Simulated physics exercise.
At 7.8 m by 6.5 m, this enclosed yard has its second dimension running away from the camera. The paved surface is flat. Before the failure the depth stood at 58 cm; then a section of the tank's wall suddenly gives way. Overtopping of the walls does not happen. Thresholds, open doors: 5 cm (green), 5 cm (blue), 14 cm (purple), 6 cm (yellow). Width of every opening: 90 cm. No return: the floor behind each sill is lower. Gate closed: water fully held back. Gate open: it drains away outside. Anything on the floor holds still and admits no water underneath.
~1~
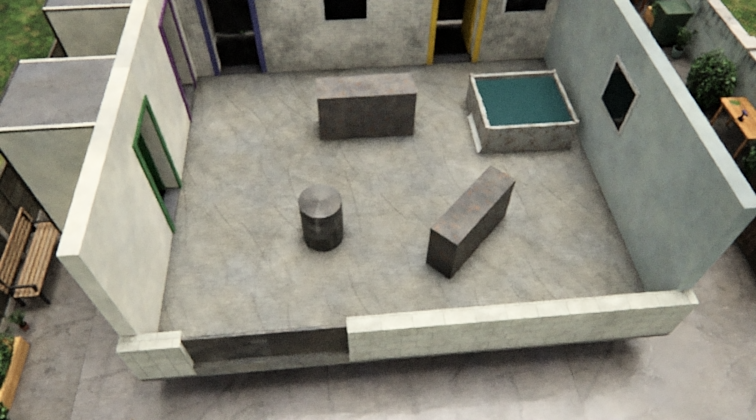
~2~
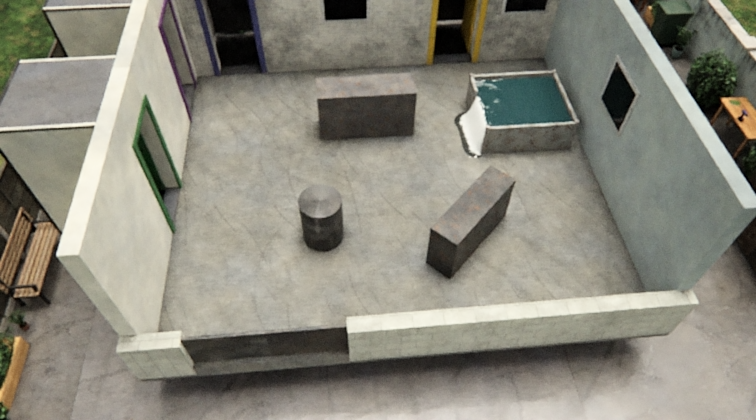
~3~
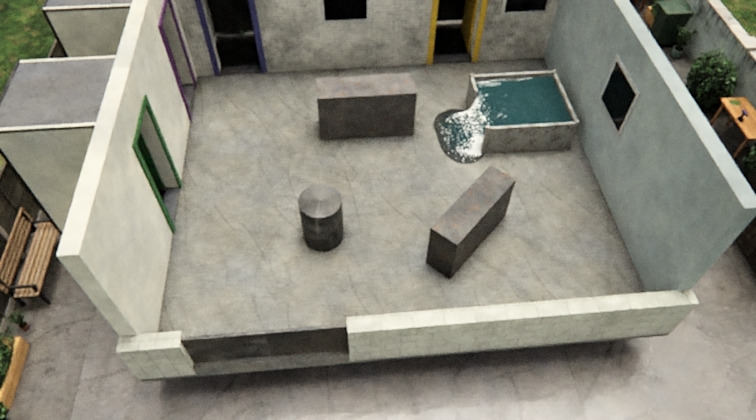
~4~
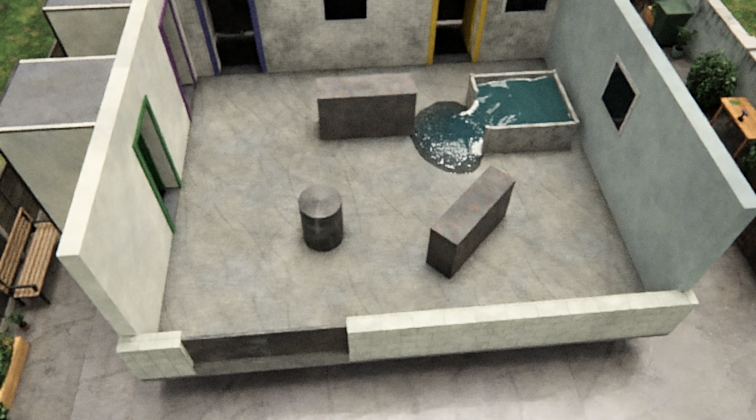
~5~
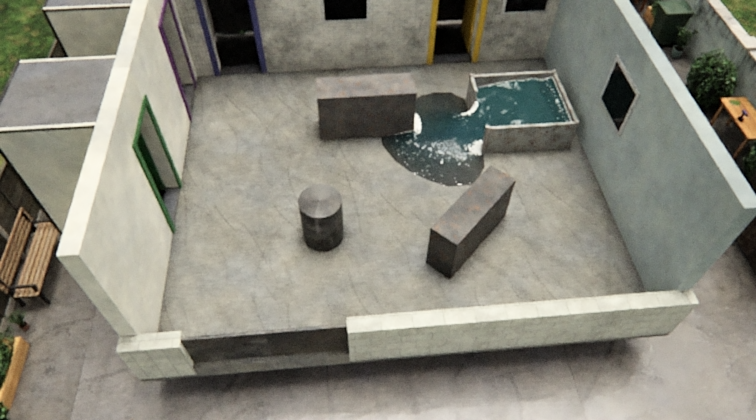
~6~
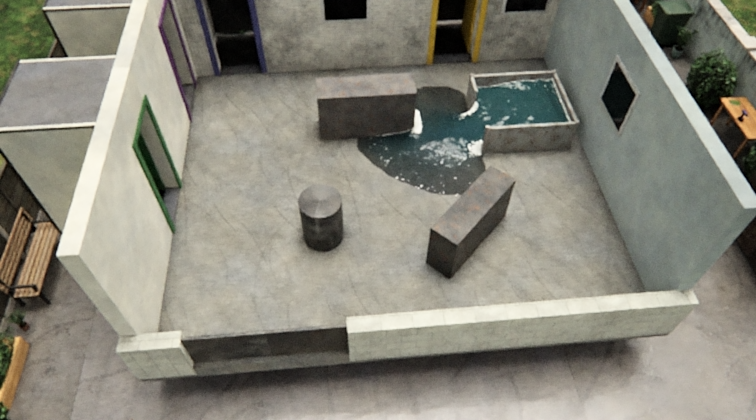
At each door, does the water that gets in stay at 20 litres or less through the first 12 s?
The green door lets in more than the cap; the blue door lets in less than the cap; the purple door lets in less than the cap; the yellow door lets in less than the cap.
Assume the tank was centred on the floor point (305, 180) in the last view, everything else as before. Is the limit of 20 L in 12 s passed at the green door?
Well, green ends up beyond the mark.
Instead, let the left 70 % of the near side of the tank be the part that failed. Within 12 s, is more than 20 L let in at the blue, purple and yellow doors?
Outcomes - blue: Not exceeded, purple: Not exceeded, yellow: Not exceeded.
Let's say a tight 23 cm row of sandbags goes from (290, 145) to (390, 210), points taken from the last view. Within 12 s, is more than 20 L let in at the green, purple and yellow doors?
Checking the limit, green is fine, purple is fine, yellow is fine.
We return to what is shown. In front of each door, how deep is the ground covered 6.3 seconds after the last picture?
Depth readings (cm): Green = 6; blue = 5; purple = 6; yellow = 3.
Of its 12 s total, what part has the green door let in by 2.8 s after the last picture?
About 35%.
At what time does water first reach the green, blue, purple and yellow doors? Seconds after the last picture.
Green: 1.6 s; blue: 2.4 s; purple: 3.0 s; yellow: 1.6 s.
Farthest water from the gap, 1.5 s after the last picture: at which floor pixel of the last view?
Near (182, 182).
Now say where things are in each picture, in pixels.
The first frame shows still water, 58 cm deep, in the tank at (522, 101).
In the second frame, water pours out at (480, 125) and has run 0.6 m, to (475, 154); typically 8 cm deep outside, 58 cm at the tank's back.
In the third frame, water pours out at (480, 126) and has run 0.8 m, to (442, 117); typically 10 cm deep outside, 58 cm at the tank's back.
In the fourth frame, the front is at (414, 127), 1.3 m from the gap at (479, 127); 1.8 m2 of floor is under water; 57 cm left at the back of the tank.
In the fifth frame, water pours out at (479, 127) and has run 1.9 m, to (387, 144); typically 6 cm deep outside, 50 cm at the tank's back.
In the sixth frame, water pours out at (479, 127) and has run 2.3 m, to (363, 147); typically 5 cm deep outside, 49 cm at the tank's back.
Then, 0.7 s after the last picture water covers 20 % of the floor and is deepest (32 cm) near (414, 127); green door not reached, blue door not reached, purple door not reached, yellow door not reached.
Then, 1.5 s after the last picture water covers 35 % of the floor and is deepest (24 cm) near (414, 127); green door not reached, blue door not reached, purple door not reached, yellow door not reached.
Then, 2.8 s after the last picture water covers 55 % of the floor and is deepest (16 cm) near (176, 221); green door 14 cm at the sill, 29 L in, blue door 2 cm at the sill, 0 L in, purple door not reached, yellow door 6 cm at the sill, 2 L in.
Then, 6.3 s after the last picture water covers 75 % of the floor and is deepest (8 cm) near (265, 346); green door 6 cm at the sill, 76 L in, blue door 5 cm at the sill, 0 L in, purple door 6 cm at the sill, 0 L in, yellow door 3 cm at the sill, 2 L in.
Then, 11.3 s after the last picture water covers 80 % of the floor and is deepest (5 cm) near (307, 134); green door 4 cm at the sill, 78 L in, blue door 3 cm at the sill, 0 L in, purple door 4 cm at the sill, 0 L in, yellow door 3 cm at the sill, 2 L in.
